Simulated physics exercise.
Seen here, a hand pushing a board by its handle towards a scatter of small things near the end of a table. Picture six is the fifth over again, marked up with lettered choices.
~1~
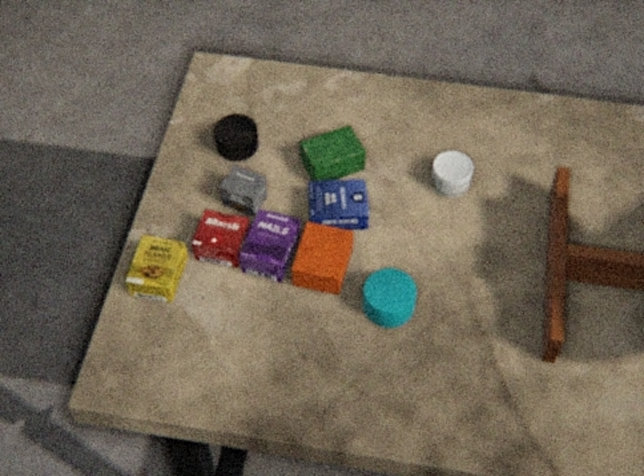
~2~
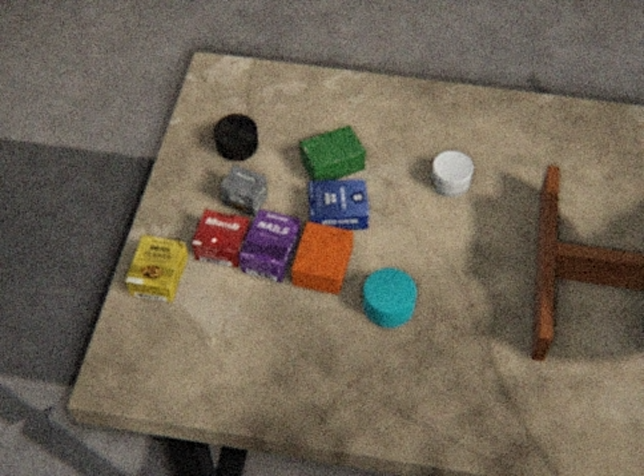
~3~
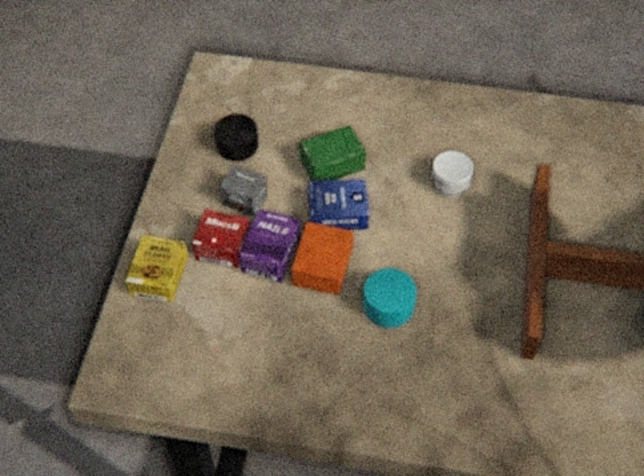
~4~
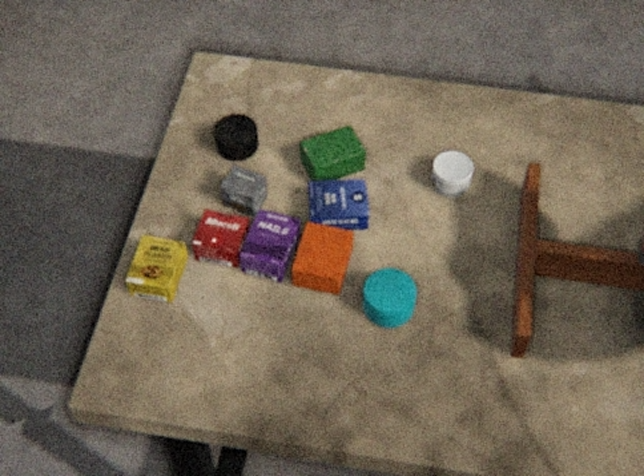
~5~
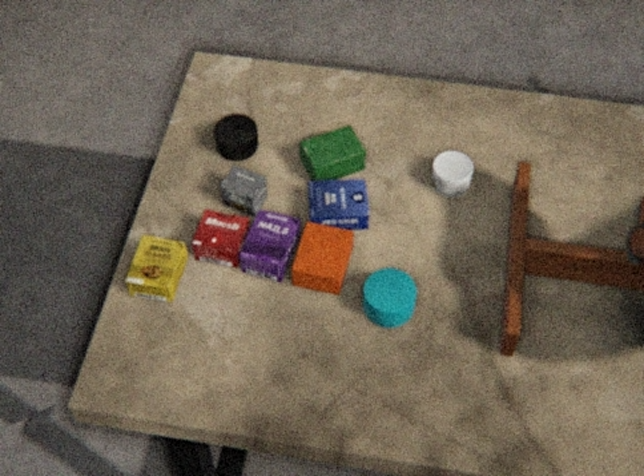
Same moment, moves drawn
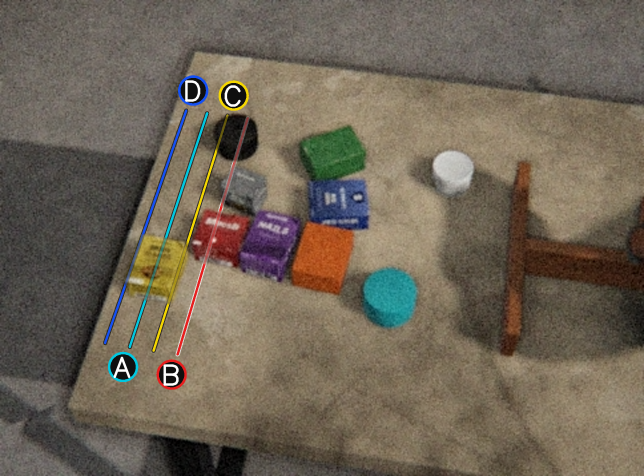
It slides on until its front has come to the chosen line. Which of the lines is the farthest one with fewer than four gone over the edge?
It can go as far as B.
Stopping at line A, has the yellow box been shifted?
Yes.
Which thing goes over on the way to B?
The red packet goes over.
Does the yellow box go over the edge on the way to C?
By then, yes.
On the marked copy, A at (172, 220); B at (216, 226); C at (194, 223); D at (149, 217).
With B. Early on, board (409, 227); white jar (393, 167); turquoise pot (367, 295).
Further on, board (301, 212); red packet (182, 196); purple box (209, 224).
At the end, board (217, 201); red packet over the edge; yellow box (113, 271); one fallen.
As for the rest, A drops five; C drops four; D drops seven.
